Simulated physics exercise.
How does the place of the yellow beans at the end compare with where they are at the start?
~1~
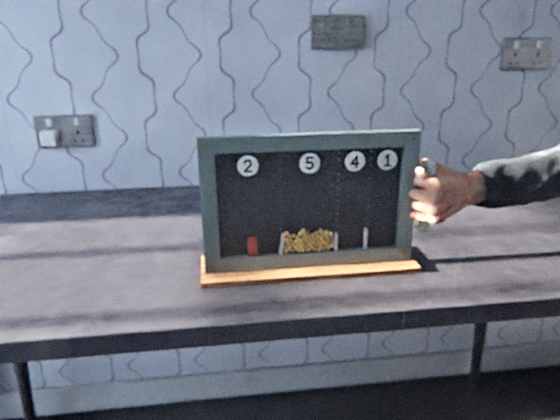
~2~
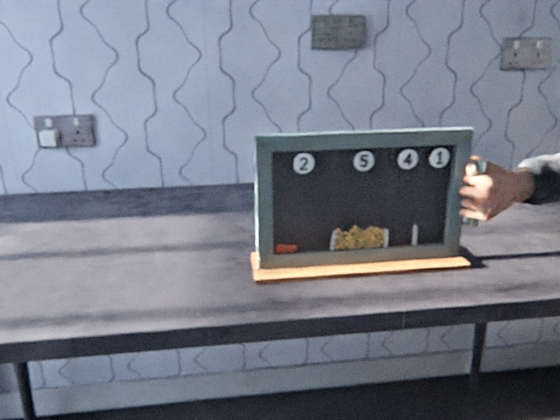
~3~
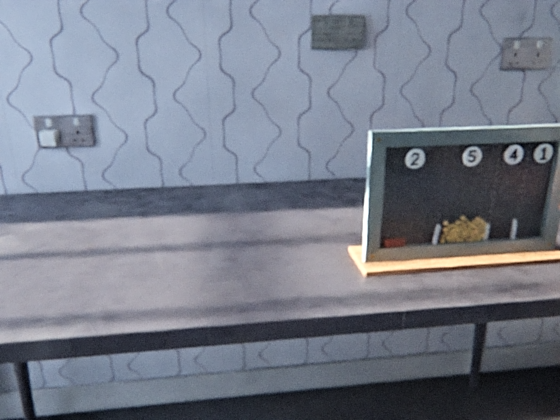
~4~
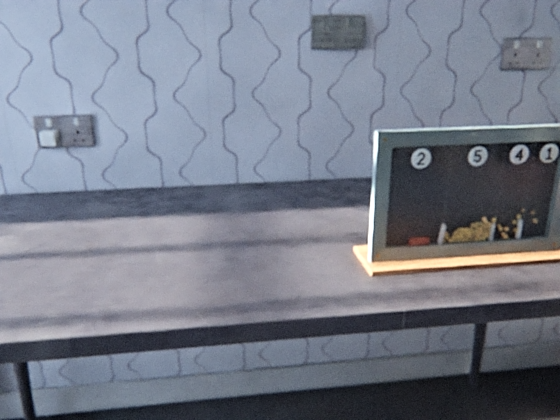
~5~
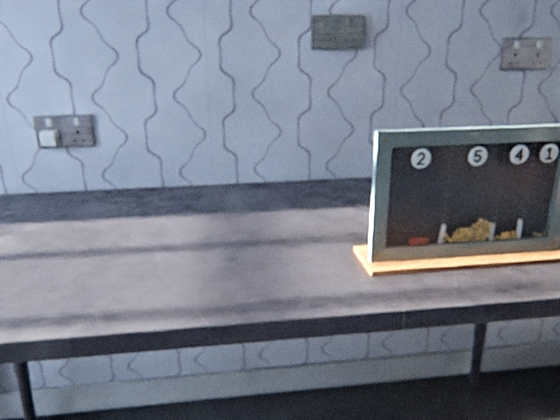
The beans end up much farther to the right along the table, having been carried there in the case. Most are still heaped under the number five, but some have spilled to the right of it.
